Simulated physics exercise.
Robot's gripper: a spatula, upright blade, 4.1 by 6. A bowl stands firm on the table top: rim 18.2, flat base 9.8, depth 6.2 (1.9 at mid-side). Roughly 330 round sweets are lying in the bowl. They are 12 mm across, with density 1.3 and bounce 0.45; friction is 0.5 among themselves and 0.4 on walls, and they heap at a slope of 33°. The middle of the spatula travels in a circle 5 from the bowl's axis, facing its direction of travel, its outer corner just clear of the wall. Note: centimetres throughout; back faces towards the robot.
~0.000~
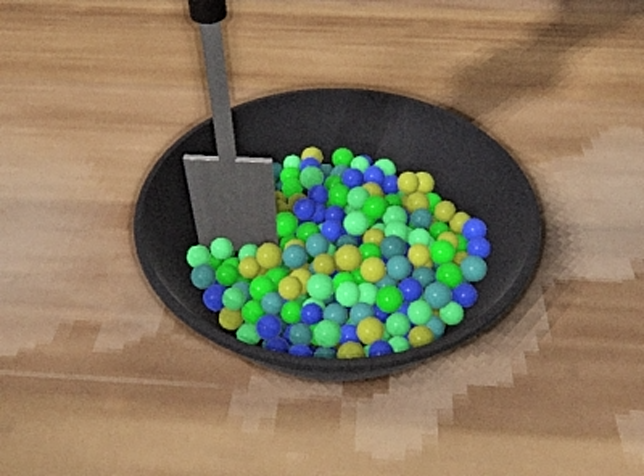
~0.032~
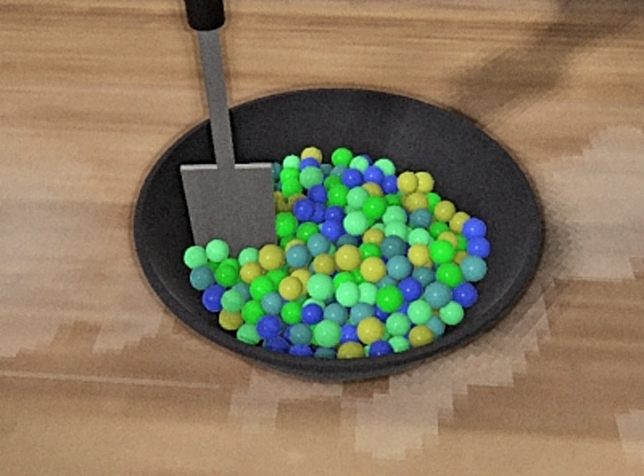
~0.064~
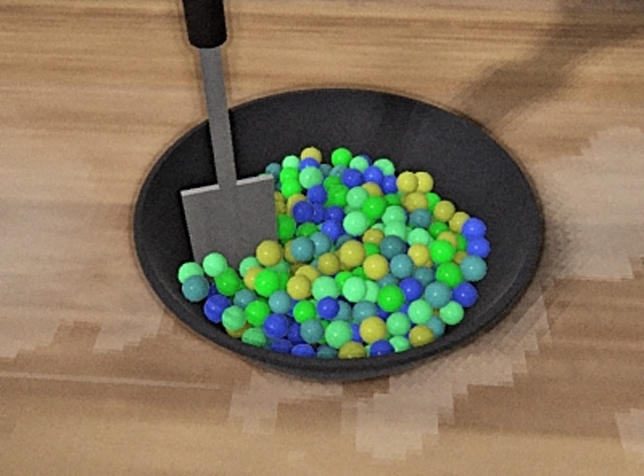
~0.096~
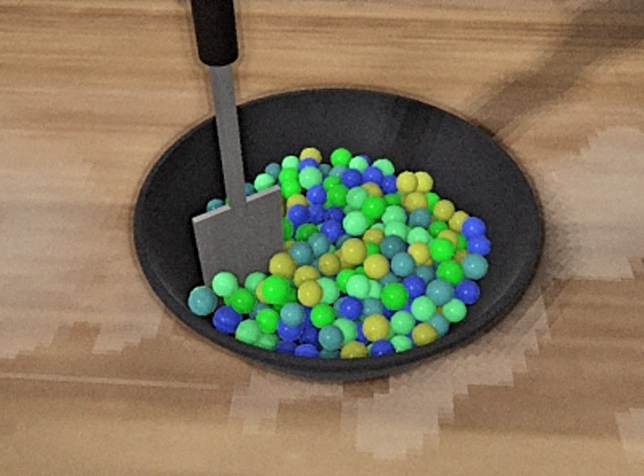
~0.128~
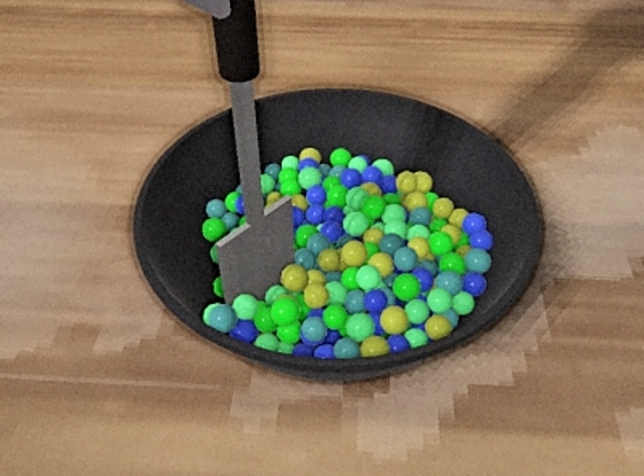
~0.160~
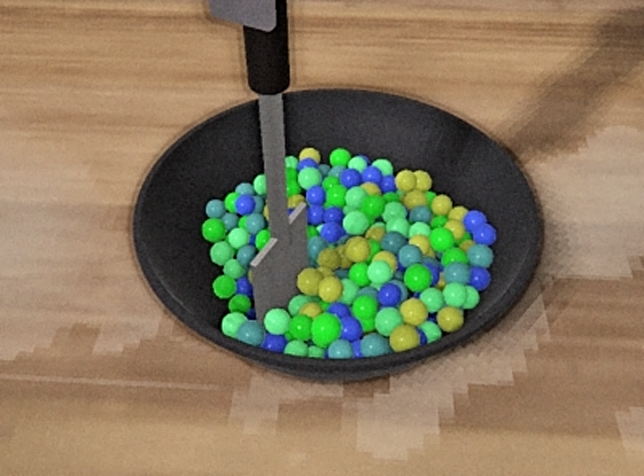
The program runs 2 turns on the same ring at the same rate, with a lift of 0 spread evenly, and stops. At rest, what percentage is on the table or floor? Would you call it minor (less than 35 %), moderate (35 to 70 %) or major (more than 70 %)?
I would call it minor.
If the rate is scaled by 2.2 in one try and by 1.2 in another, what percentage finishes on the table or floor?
Estimates in order: Some 55 % and some 30 %.
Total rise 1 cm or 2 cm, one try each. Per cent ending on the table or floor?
Close to 20 percent and close to 15 percent.
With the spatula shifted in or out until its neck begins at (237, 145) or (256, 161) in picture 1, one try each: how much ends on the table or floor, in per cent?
Some 25 and 15 per cent.
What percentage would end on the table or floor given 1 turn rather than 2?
That would give some 15 percent.
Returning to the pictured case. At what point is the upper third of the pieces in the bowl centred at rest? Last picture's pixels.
I'd say close to (260, 289).
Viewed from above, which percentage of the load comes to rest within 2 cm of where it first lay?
Near 10 % of the pieces.
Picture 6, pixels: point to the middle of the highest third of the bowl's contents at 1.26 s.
(369, 161).
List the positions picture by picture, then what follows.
In the first picture, the spatula neck at (224, 132), 0° round; upper third of the load around (350, 245), from x 200 to 480, top at y 160; 330 in the bowl.
In the second picture, the spatula neck at (222, 139), 6° round; upper third of the load around (349, 246), from x 195 to 480, top at y 160.
In the third picture, the spatula neck at (224, 157), 21° round; upper third of the load around (341, 252), from x 190 to 480, top at y 160.
In the fourth picture, the spatula neck at (234, 176), 36° round; upper third of the load around (348, 253), from x 205 to 480, top at y 160.
In the fifth picture, the spatula neck at (252, 192), 51° round; upper third of the load around (355, 261), from x 215 to 480, top at y 160.
In the sixth picture, the spatula neck at (278, 205), 66° round; upper third of the load around (366, 268), from x 215 to 485, top at y 160; 330 in the bowl.
After 0.71 s, 324° round, highest piece 8 above the table; 293 in the bowl, 29 on the table or floor, 8 in flight or on the tool.
After 1.26 s, 222° round, highest piece 7 above the table; 259 in the bowl, 69 on the table or floor, 2 in flight or on the tool.
After 1.74 s, 0° round, highest piece 6 above the table; 242 in the bowl, 88 on the table or floor.
After 2.44 s, 0° round, highest piece 6 above the table; 242 in the bowl, 88 on the table or floor.
In the end, 242 in the bowl, 88 on the table or floor. That is 27 % on the table or floor.
